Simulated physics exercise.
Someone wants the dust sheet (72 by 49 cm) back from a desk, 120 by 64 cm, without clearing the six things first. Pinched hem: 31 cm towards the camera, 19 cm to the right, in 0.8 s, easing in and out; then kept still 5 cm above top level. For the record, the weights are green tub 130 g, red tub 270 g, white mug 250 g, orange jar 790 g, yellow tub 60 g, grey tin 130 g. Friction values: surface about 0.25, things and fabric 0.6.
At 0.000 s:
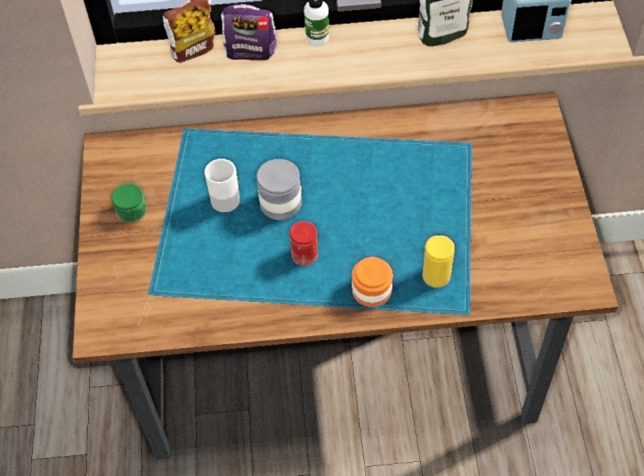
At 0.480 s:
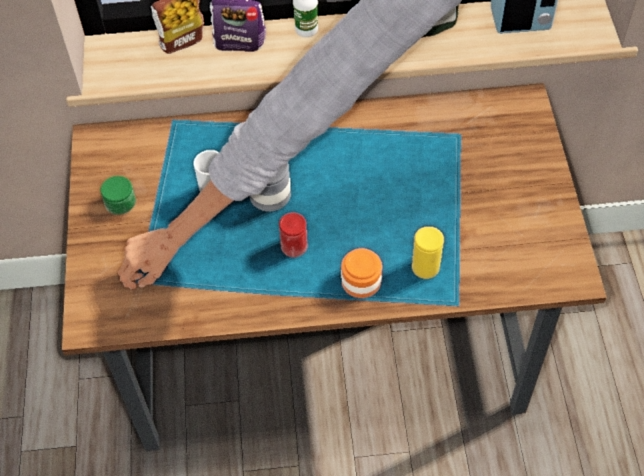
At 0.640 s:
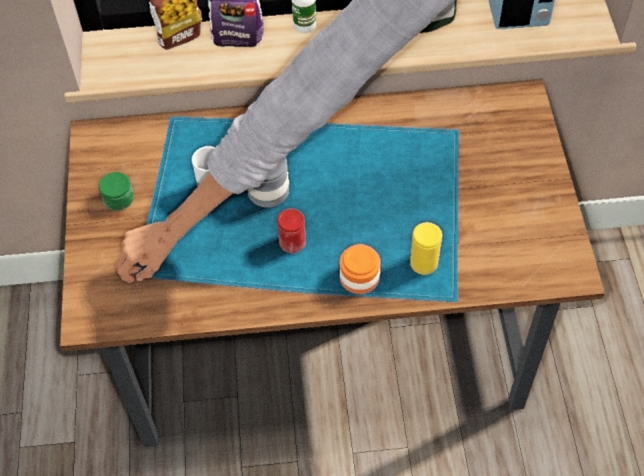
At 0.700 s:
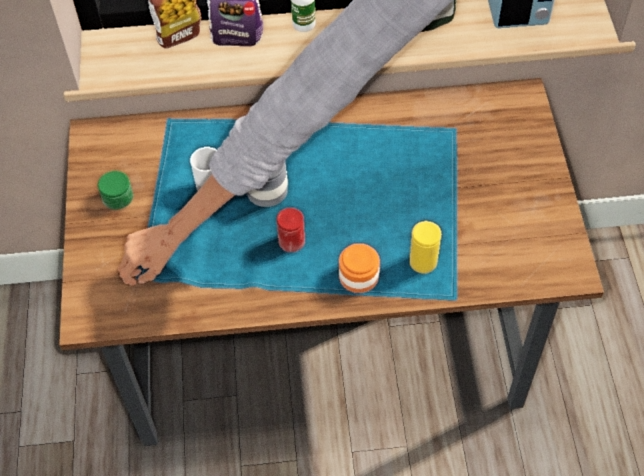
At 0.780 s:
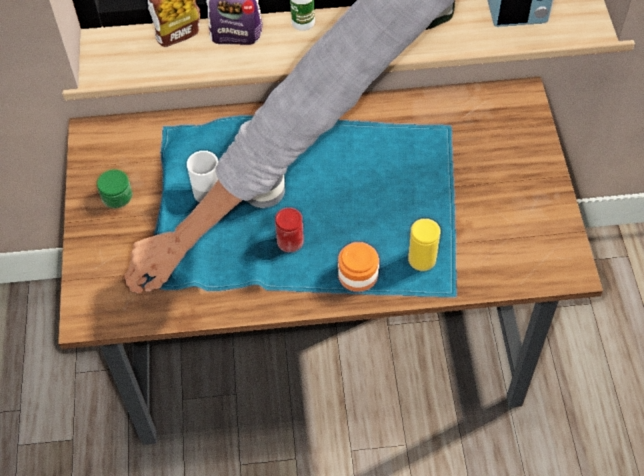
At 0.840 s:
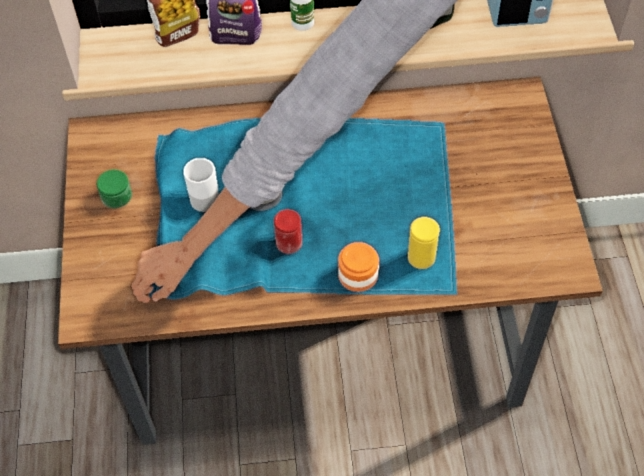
A grey-sleeved arm reaches in from the top over a wooden desk by a shelf of packets, seen from above through a camera that shifts slightly early on. On the blue cloth stand a white mug, grey tin, red tub, orange jar and yellow tub, with a green tub left of it. Its hand grips the near-left corner and draws it slightly right, rumpling the left edge while the things barely shift.
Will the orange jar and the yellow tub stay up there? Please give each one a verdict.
Result: Orange jar: Stays. Yellow tub: Stays.
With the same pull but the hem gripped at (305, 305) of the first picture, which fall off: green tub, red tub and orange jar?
Then: Green tub stays on, red tub drops off, orange jar goes over.
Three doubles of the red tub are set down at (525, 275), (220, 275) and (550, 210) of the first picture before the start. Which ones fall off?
Log, listed order - kept / lost / kept.
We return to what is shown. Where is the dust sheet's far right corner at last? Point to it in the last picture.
About (326, 114).
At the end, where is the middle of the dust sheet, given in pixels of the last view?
Around (268, 241).
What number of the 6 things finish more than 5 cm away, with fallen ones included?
That gives 4.
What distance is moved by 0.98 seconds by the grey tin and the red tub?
Shift - grey tin 6 cm, red tub 2 cm.
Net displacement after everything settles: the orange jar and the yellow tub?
Roughly: Orange jar 2 cm; yellow tub 10 cm.
At 1.0 s, 100 % of the dust sheet is still over the top; yellow tub 3 cm off its start, white mug 11 cm off its start, grey tin 6 cm off its start.
At 1.1 s, 95 % of the dust sheet is still over the top; yellow tub 5 cm off its start, white mug 20 cm off its start, grey tin 12 cm off its start.
At 1.3 s, 90 % of the dust sheet is still over the top; yellow tub 7 cm off its start at (409, 207), white mug 29 cm off its start at (188, 263), grey tin 21 cm off its start at (228, 232).
At 1.4 s, 85 % of the dust sheet is still over the top; yellow tub 9 cm off its start, orange jar 1 cm off its start, white mug 32 cm off its start.
At 3.0 s, 85 % of the dust sheet is still over the top; yellow tub 9 cm off its start at (403, 201), orange jar 1 cm off its start at (362, 260), white mug 32 cm off its start at (185, 277), grey tin 25 cm off its start at (222, 245).
